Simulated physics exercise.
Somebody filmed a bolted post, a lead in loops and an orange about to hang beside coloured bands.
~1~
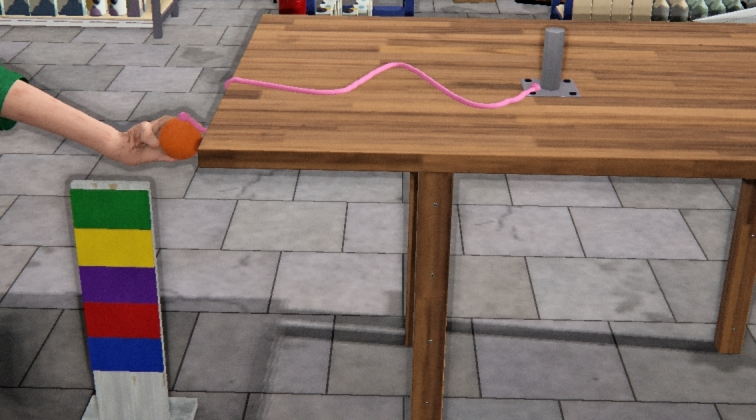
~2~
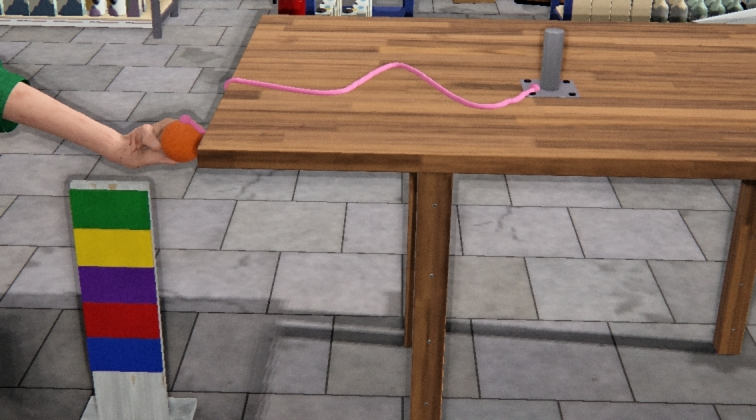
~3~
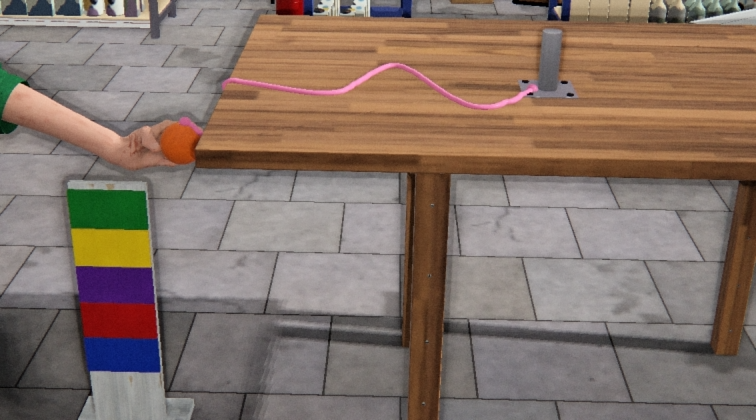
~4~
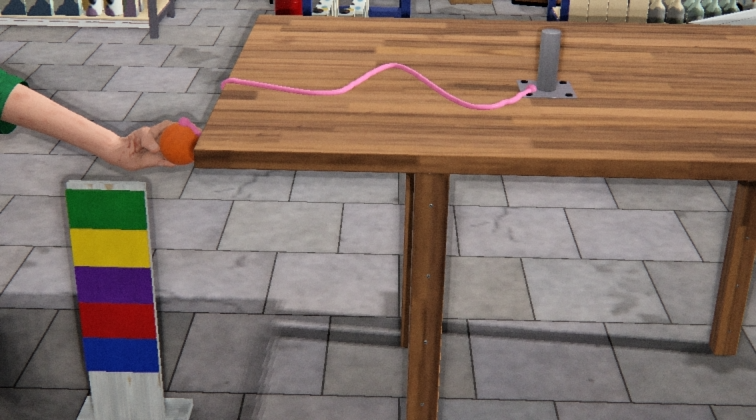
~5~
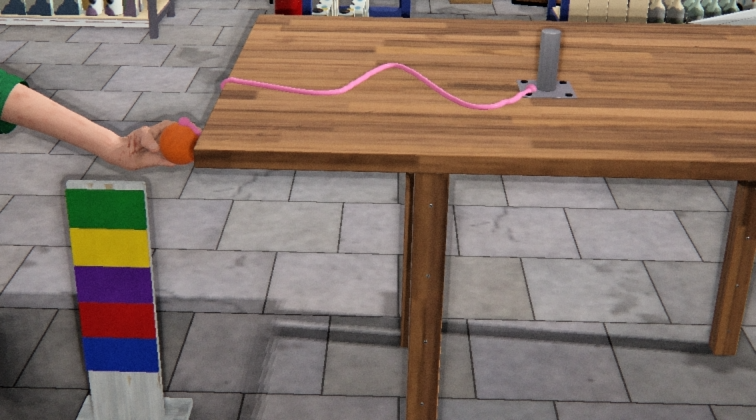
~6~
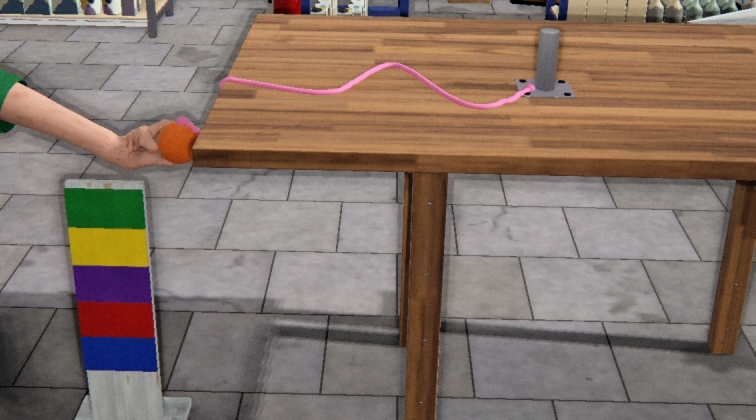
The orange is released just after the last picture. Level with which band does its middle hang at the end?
Its centre hangs level with the red band.
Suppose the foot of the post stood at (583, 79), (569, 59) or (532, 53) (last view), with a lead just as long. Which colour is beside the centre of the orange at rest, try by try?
One after the other, purple; purple; red.
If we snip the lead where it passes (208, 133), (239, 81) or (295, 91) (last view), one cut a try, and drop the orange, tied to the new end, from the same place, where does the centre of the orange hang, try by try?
About (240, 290), (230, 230) and (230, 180).
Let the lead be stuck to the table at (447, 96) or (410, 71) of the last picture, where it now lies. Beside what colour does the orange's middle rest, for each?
It would be purple; yellow.
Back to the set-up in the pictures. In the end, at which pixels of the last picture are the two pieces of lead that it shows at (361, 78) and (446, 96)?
They go to (228, 82) and to (398, 84).
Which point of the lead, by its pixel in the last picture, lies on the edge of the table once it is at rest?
Near (357, 80).
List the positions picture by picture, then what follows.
In the first frame, orange (180, 139); green (110, 211); yellow (114, 249); purple (118, 286); red (122, 322); blue (125, 356).
In the second frame, orange (182, 142); lead through (514, 101) (441, 89) (386, 68) (339, 92) (242, 82).
In the third frame, orange (182, 143).
In the fourth frame, orange (181, 144); lead through (510, 102) (438, 90) (383, 68) (336, 93) (239, 82).
In the fifth frame, orange (181, 144).
In the sixth frame, orange (179, 143); lead through (509, 101) (436, 89) (381, 67) (334, 92) (237, 81).
A little later, orange near (197, 320); level with red.
Next, orange near (262, 330); level with red.
Later still, orange near (225, 329); level with red.
When it is over, orange near (238, 331); level with red. Its middle rests at the red band.
